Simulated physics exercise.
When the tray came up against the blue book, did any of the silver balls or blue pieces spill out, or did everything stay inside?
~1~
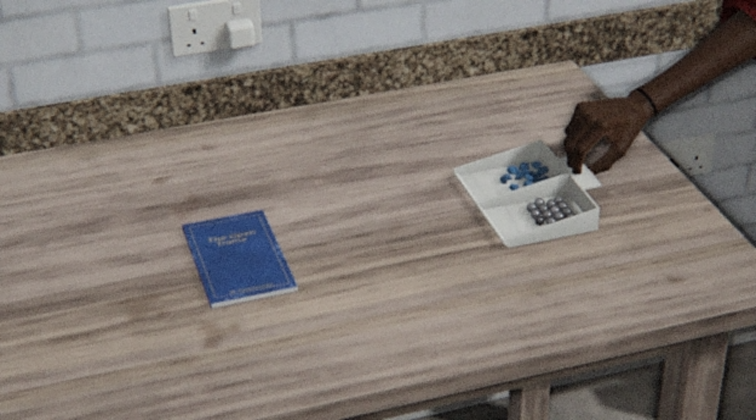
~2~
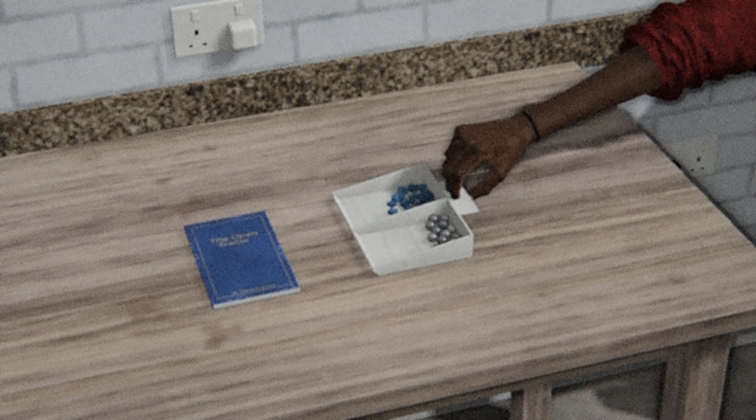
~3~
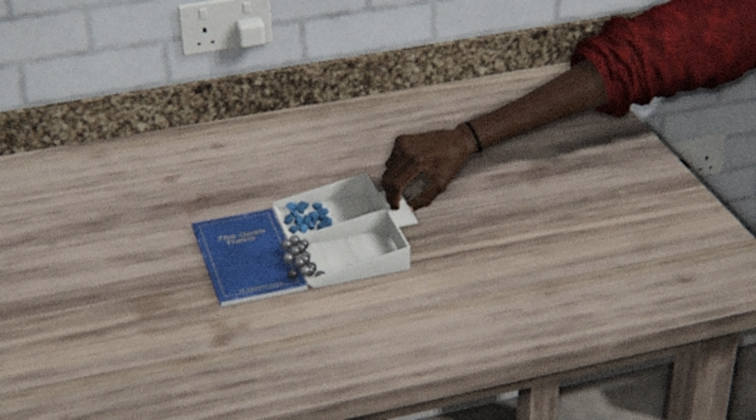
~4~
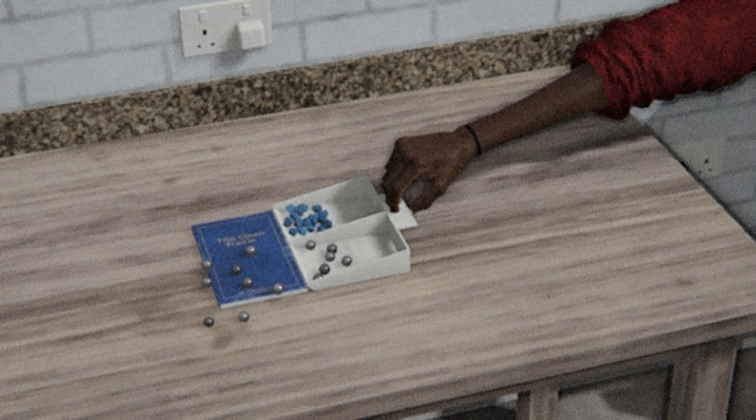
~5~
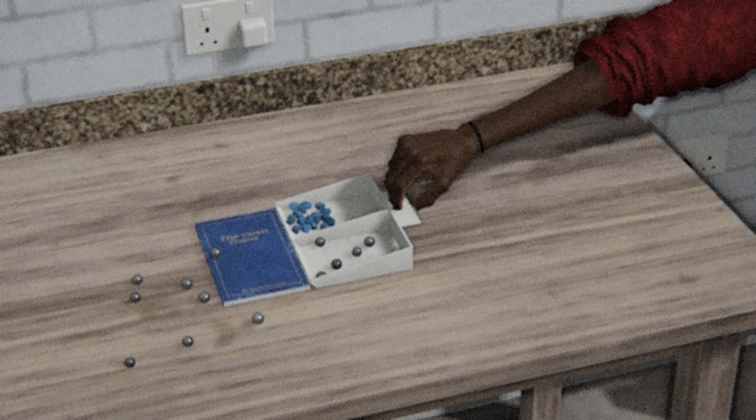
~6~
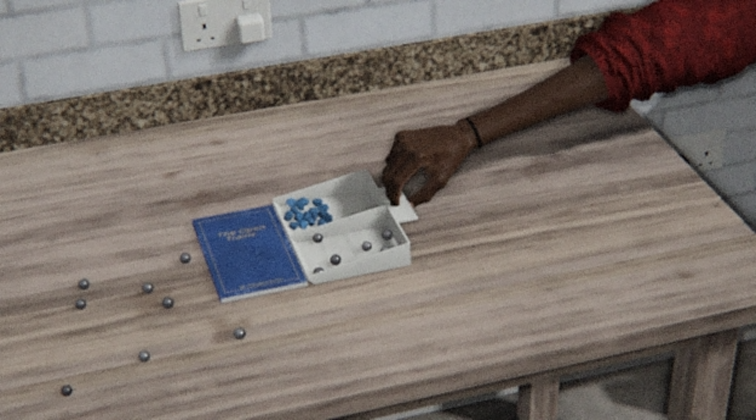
Some of the silver balls spilled out over the front rim and rolled away across the table. The blue pieces all stayed in the tray.
